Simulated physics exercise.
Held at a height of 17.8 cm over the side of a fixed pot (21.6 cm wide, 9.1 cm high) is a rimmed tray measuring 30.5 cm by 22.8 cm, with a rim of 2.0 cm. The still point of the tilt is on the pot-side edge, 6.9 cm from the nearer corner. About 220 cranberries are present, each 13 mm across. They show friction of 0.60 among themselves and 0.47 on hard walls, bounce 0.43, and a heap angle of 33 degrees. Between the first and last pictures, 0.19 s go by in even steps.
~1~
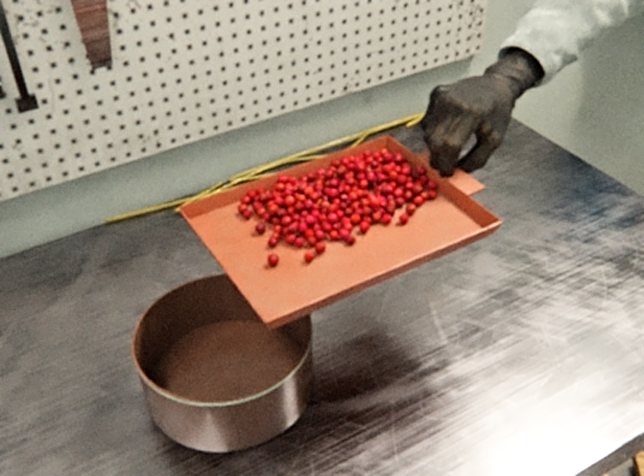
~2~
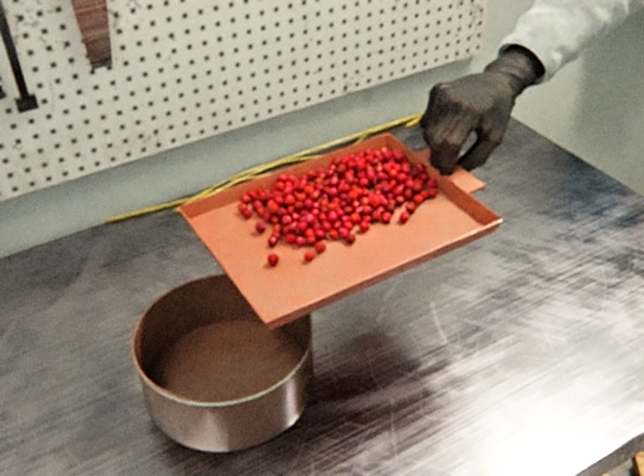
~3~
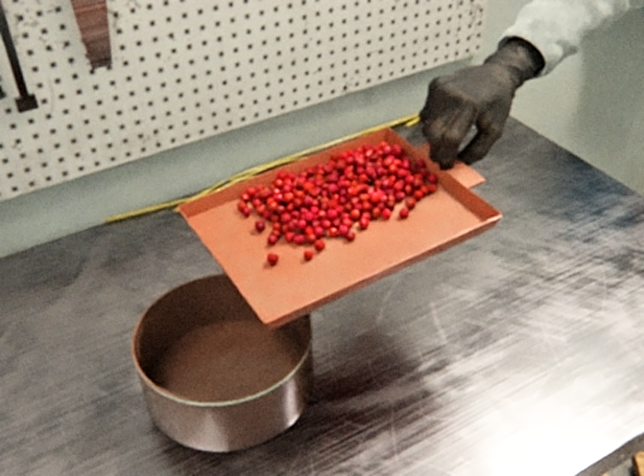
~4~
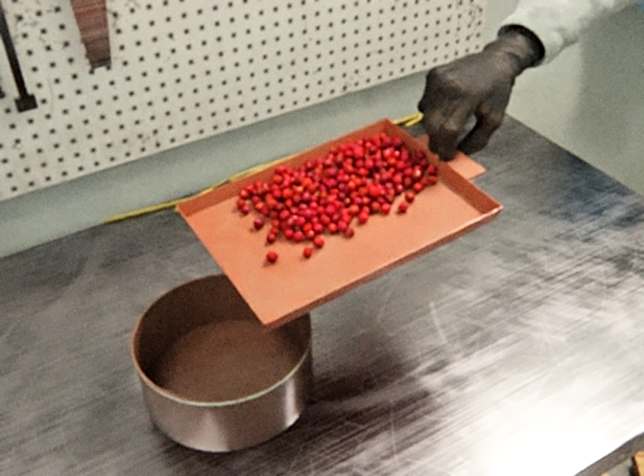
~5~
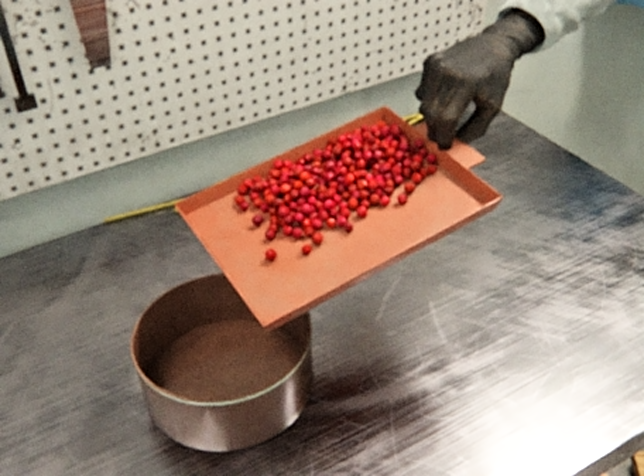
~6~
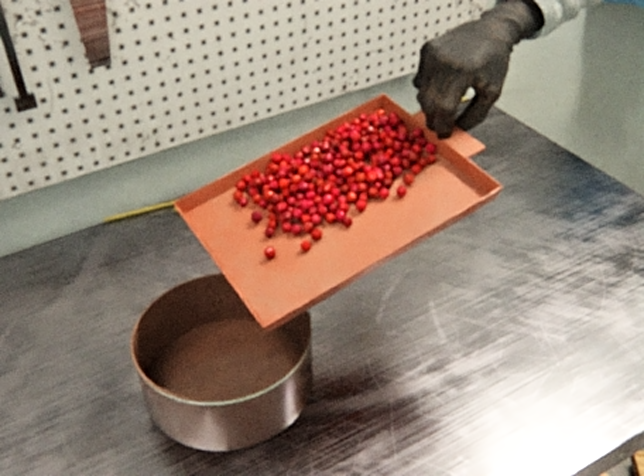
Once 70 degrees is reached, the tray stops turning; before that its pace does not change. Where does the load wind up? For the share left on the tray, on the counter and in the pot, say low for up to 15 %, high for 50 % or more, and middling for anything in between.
Left on the tray - middling, counter - middling, pot - middling.
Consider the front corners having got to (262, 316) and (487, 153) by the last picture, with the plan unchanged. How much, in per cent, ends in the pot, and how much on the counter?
You'd end with pot at 40 and counter at 45.
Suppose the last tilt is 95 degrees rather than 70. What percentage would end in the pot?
Roughly 55 percent.
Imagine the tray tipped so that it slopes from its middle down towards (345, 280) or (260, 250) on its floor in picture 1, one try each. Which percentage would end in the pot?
Roughly 5 per cent on the first try and 45 per cent on the second.
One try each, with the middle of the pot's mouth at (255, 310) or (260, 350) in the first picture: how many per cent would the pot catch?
About 10 and 45 per cent.
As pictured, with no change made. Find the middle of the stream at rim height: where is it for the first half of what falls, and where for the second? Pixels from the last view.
Around (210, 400), then (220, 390).
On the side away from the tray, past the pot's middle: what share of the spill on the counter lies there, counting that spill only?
Estimate: Roughly 100 per cent of the pieces.
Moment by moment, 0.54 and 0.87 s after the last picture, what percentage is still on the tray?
First 90, then 40.
Then, 0.32 s after the last picture, tilt 40 degrees; the tray holds 100 %, the pot 0 %.
Then, 0.54 s after the last picture, tilt 60 degrees; the tray holds 90 %, the pot 0 %.
Then, 0.87 s after the last picture, tilt 70 degrees; the tray holds 40 %, the pot 25 %.
In the end, tray 30 %, counter 35 %, pot 35 %.
